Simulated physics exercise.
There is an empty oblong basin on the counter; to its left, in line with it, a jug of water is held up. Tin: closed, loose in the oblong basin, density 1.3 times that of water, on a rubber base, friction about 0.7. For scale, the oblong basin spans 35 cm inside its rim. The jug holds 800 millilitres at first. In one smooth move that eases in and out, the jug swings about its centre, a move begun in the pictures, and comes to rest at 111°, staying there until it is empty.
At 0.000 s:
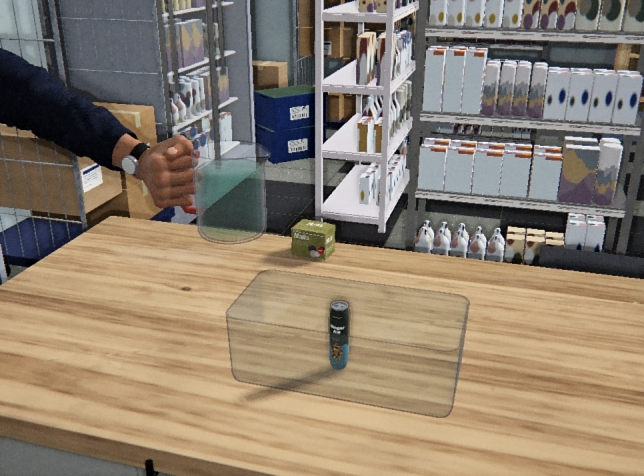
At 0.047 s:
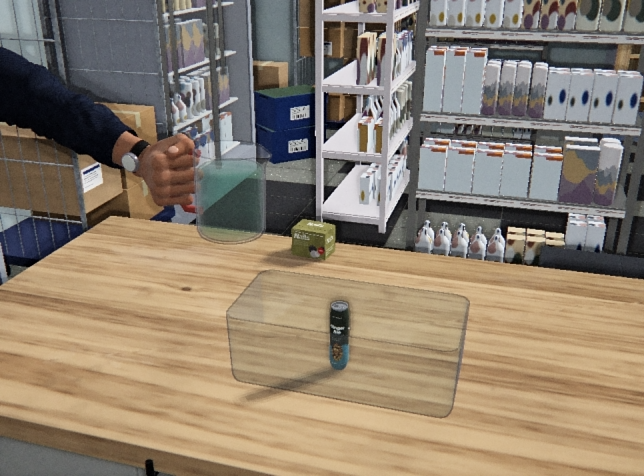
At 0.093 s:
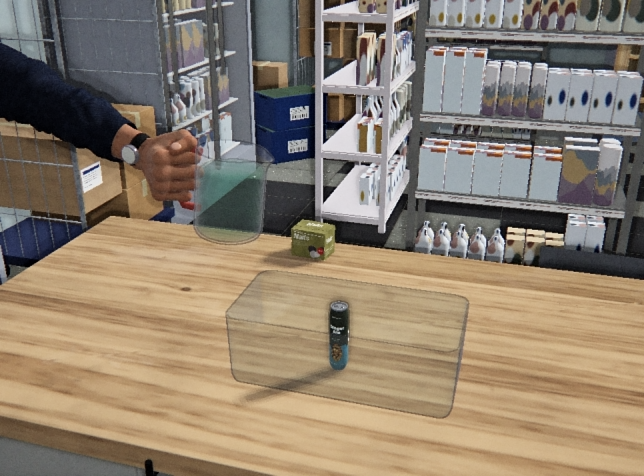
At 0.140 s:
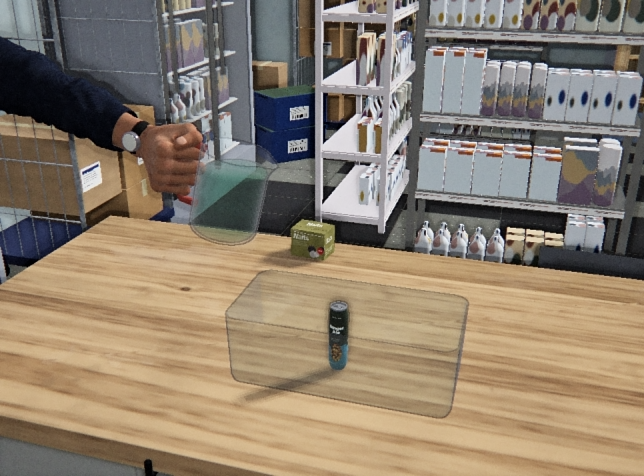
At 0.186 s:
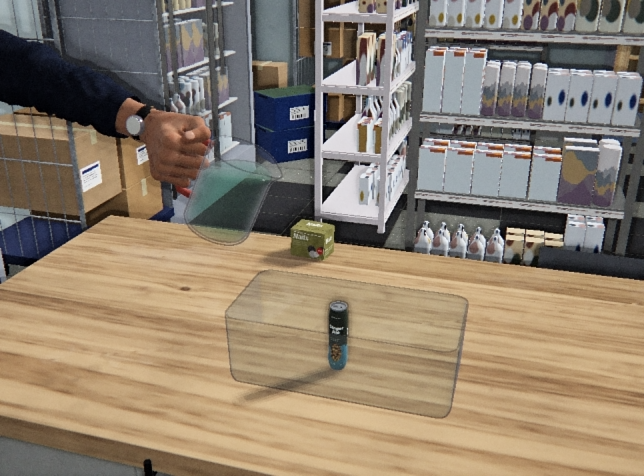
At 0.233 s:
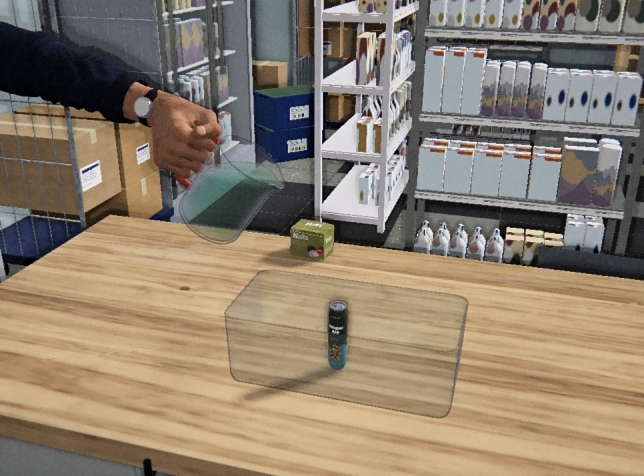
A hand in a dark sleeve with a wristwatch reaches in from the left, holding a clear jug of blue-green water that leans steadily further to the right. Below it, a small dark can stands inside an empty-looking transparent oblong basin on a pale wooden counter, with a green box behind. The fixed, slightly raised view shows a storeroom of stocked white shelves, cardboard boxes and blue bins.
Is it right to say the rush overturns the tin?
Overturned.
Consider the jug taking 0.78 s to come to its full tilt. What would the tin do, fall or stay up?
Outcome - the tin comes down.
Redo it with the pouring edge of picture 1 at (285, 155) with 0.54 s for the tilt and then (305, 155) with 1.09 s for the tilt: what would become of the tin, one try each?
Trial 1 - tin tips; trial 2 - tin tips.
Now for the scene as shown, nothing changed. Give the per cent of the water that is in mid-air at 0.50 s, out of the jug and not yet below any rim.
About 30 per cent.
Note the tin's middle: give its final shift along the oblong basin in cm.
Looks like roughly 10.5 cm in total.
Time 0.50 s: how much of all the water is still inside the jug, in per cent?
Near 62 in a hundred.
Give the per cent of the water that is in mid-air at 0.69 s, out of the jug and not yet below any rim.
Something like 20 per cent is in the air then.
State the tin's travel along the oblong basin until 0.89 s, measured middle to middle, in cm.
Measured centre to centre, about 10 cm.
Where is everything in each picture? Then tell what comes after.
It leans 0°; its right rim is at (269, 155); the water meets the walls at (200, 164) and (261, 169); the oblong basin's rim runs from (244, 292) to (465, 324); the tin's top is at (339, 308), in the first frame.
It leans 2°; its right rim is at (271, 156); the water meets the walls at (201, 163) and (262, 171), in the second frame.
It leans 6°; its right rim is at (274, 160); the water meets the walls at (203, 163) and (264, 171), in the third frame.
It leans 14°; its right rim is at (278, 167); the water meets the walls at (204, 164) and (267, 173), in the fourth frame.
It leans 24°; its right rim is at (282, 176); the water meets the walls at (201, 177) and (273, 175), in the fifth frame.
It leans 35°; its right rim is at (285, 188); the water meets the walls at (195, 181) and (281, 181), in the sixth frame.
Then, 0.50 s in, the tilt is 102° and 61 per cent is still to pour; the tin stands where it began.
Then, 0.69 s in, the tilt is 111° and 15 per cent is still to pour; the tin leans 16°.
Then, 0.89 s in, the tilt is 111° and 2 per cent is still to pour; the tin lies on its side.
Then, 1.11 s in, the tilt is 111° and 0 per cent is still to pour; the tin lies on its side.
Finally, the tin lies on its side.
